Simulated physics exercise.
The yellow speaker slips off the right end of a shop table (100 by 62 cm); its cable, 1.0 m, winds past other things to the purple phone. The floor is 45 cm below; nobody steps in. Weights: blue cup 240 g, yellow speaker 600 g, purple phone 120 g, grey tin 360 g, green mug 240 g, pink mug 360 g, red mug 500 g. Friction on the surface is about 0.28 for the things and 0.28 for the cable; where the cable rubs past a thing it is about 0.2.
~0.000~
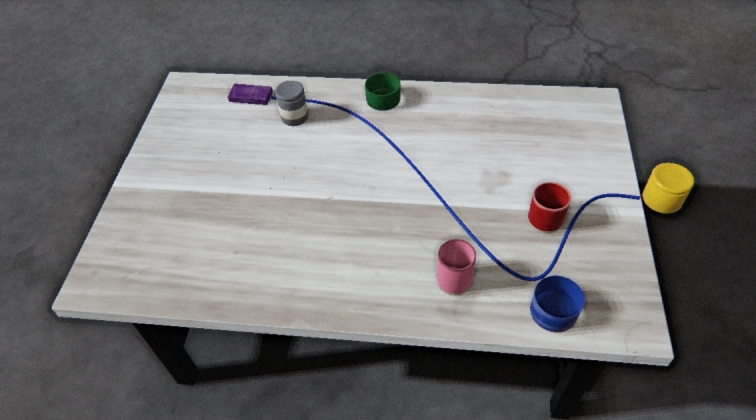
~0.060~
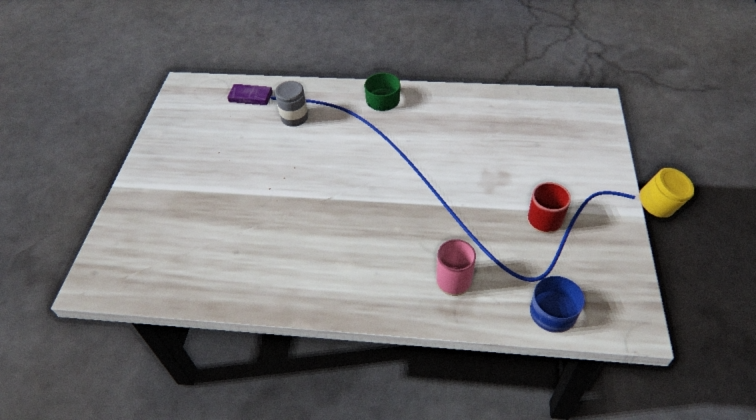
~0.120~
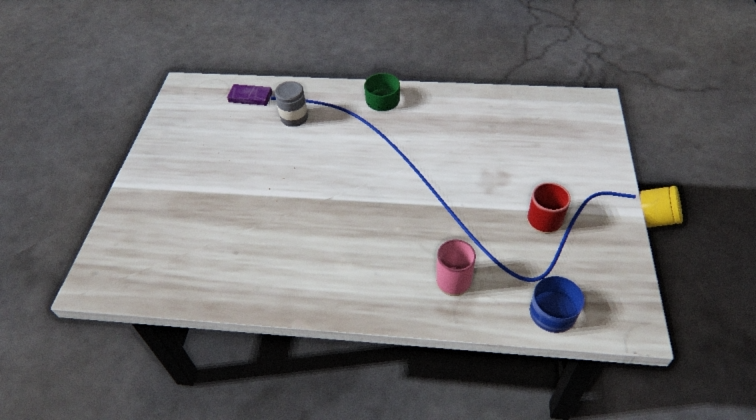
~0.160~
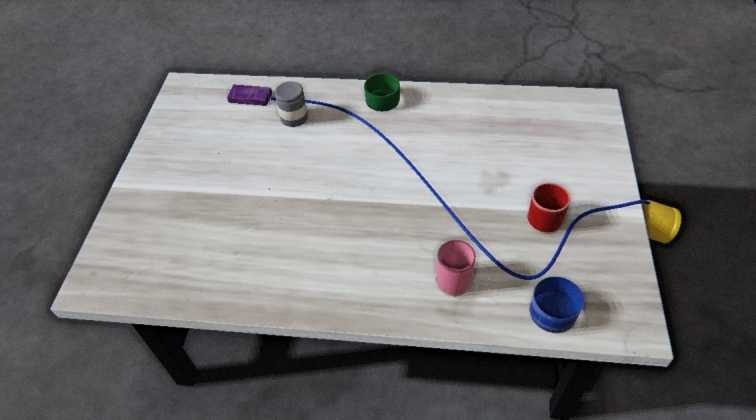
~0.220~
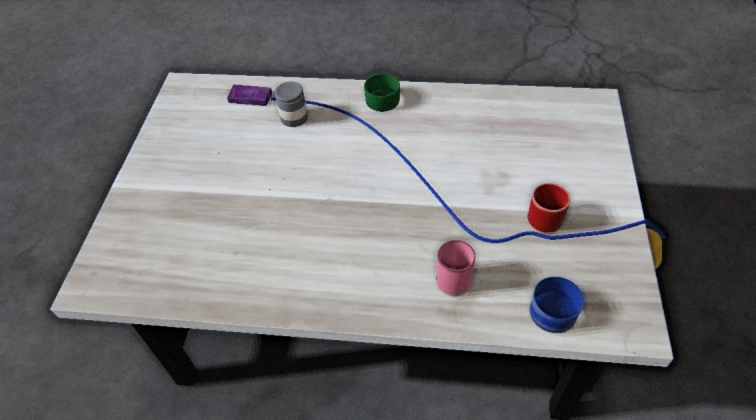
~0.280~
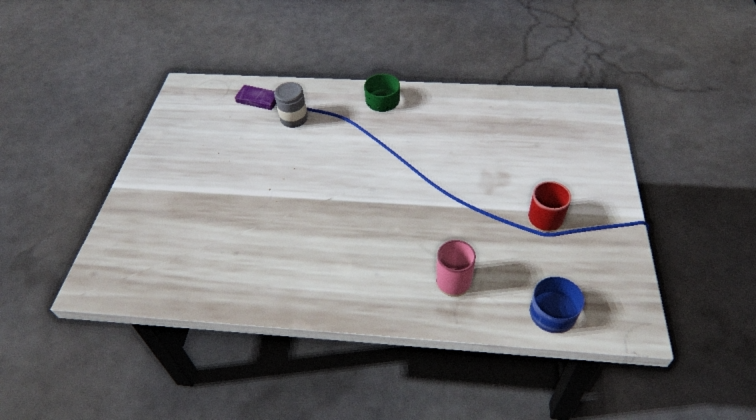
A yellow cylinder at the right edge of a pale wooden table, seen from above at an angle, tips over and drops below the edge out of sight, drawing a blue cable after it. The cable straightens from a deep curve and slides against the red mug, above the pink mug and blue cup. At upper left, near a grey tin and green mug, the purple phone shifts slightly right, the camera still.
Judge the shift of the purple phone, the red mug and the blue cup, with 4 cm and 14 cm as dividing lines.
The purple phone ends far away, the red mug moves a moderate way, the blue cup hardly moves.
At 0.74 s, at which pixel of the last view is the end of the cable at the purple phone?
Near (445, 164).
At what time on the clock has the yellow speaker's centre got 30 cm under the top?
About: 0.32 s.
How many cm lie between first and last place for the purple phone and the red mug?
About: Purple phone 40 cm, red mug 8 cm.
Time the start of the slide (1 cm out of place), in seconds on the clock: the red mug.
About: Red mug 0.32 s.
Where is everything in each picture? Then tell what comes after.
The first frame shows purple phone (250, 91); red mug (552, 196); blue cup (559, 296); cable runs through (589, 202) (449, 209) (394, 145) (321, 103).
The second frame shows yellow speaker (672, 182); cable runs through (587, 201) (449, 209) (321, 103).
The third frame shows yellow speaker (662, 207); cable runs through (586, 201) (448, 209) (321, 103).
The fourth frame shows yellow speaker (656, 221); cable runs through (602, 209) (448, 209) (321, 103).
The fifth frame shows yellow speaker (643, 250); cable runs through (449, 210) (320, 105).
The sixth frame shows purple phone (257, 94); red mug (552, 195); blue cup (559, 297); cable runs through (597, 228) (482, 212) (402, 160) (327, 113).
After 0.5 s, the cable's tail end at (402, 140); purple phone 32 cm off its start, red mug 8 cm off its start, grey tin 8 cm off its start.
After 0.7 s, the cable's tail end at (445, 164); purple phone 42 cm off its start, red mug 8 cm off its start, grey tin 8 cm off its start.
After 1.0 s, the cable's tail end at (447, 165); purple phone 42 cm off its start at (429, 148), red mug 8 cm off its start at (565, 164), grey tin 8 cm off its start at (305, 112).
After 1.2 s, the cable's tail end at (447, 165); purple phone 42 cm off its start, red mug 8 cm off its start, grey tin 8 cm off its start.
After 2.4 s, the cable's tail end at (447, 165); purple phone 42 cm off its start at (429, 148), red mug 8 cm off its start at (565, 164), blue cup 0 cm off its start at (559, 298), grey tin 8 cm off its start at (305, 112).
